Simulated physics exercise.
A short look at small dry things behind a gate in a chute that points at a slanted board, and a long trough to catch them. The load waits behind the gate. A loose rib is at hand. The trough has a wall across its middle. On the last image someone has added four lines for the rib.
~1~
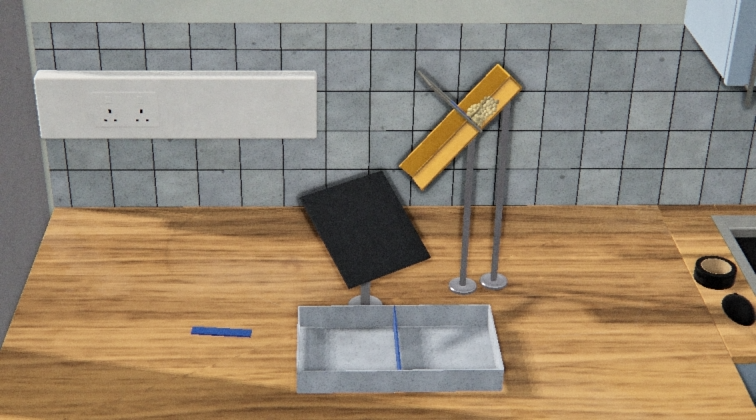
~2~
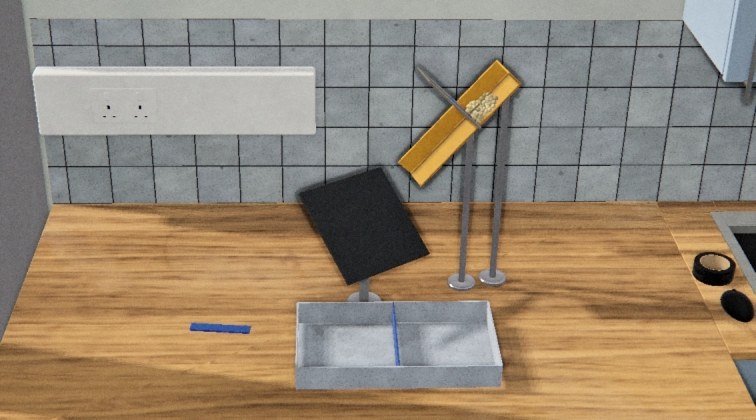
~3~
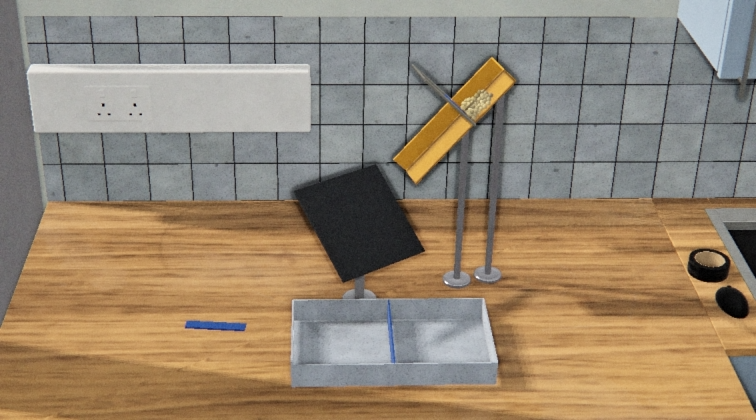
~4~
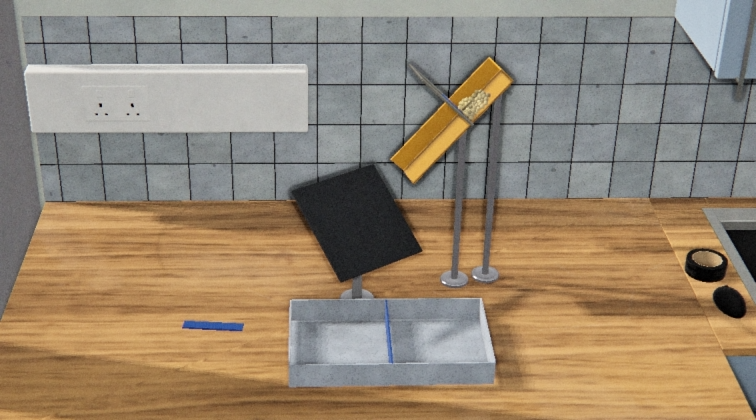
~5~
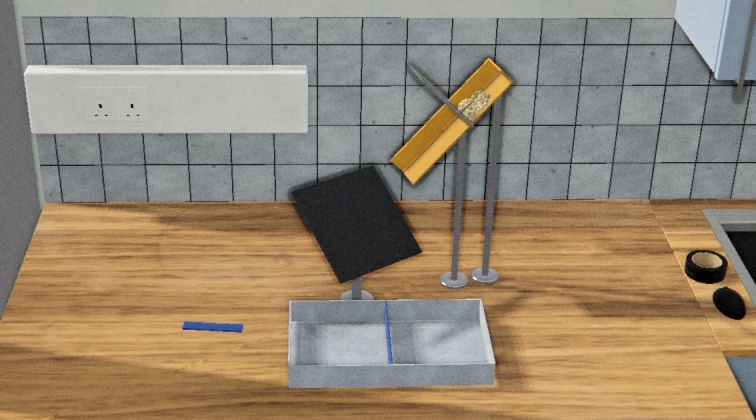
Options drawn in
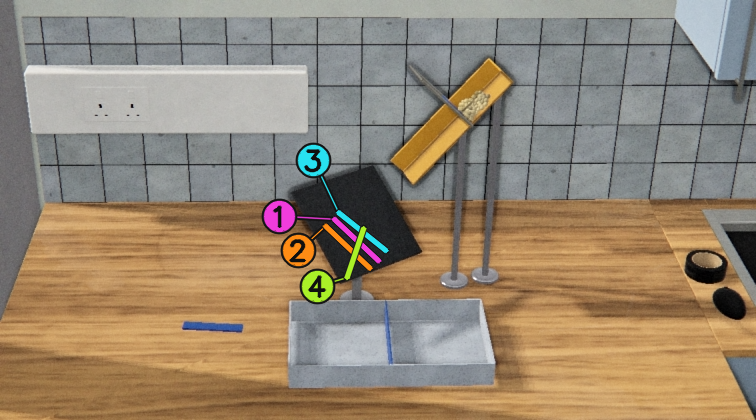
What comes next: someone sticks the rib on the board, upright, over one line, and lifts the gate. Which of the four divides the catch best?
Line 4 does it best.
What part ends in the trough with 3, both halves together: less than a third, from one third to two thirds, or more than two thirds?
Line 3 gives more than two thirds.
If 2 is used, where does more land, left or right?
More lands on the right.
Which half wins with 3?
The right half.
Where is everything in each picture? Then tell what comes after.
Load behind the gate at (477, 113), soya beans; lip of the chute at (417, 183), sloping fairly steeply, in the first picture.
Middle of the board at (365, 224), tilted fairly steeply; middle of its low edge at (390, 269); of its high edge at (341, 180), in the second picture.
Front corners of the trough at (292, 365) and (497, 362); front end of its middle wall at (395, 364); gate still shut at (452, 103), in the third picture.
Middle of the load at (468, 106); lip at (408, 177), in the fourth picture.
Middle of the load at (468, 107); lip at (408, 178), in the fifth picture.
On the marked copy, line 1 from (334, 219) to (378, 260); line 2 from (325, 226) to (369, 268); line 3 from (338, 212) to (386, 250); line 4 from (363, 228) to (347, 277).
For line 1, of what is caught, a stray few in the left half, nearly all in the right.
For line 2, of what is caught, a small part in the left half, nearly all in the right.
For line 3, of what is caught, a small part in the left half, nearly all in the right.
For line 4, of what is caught, about half in the left half, about half in the right.
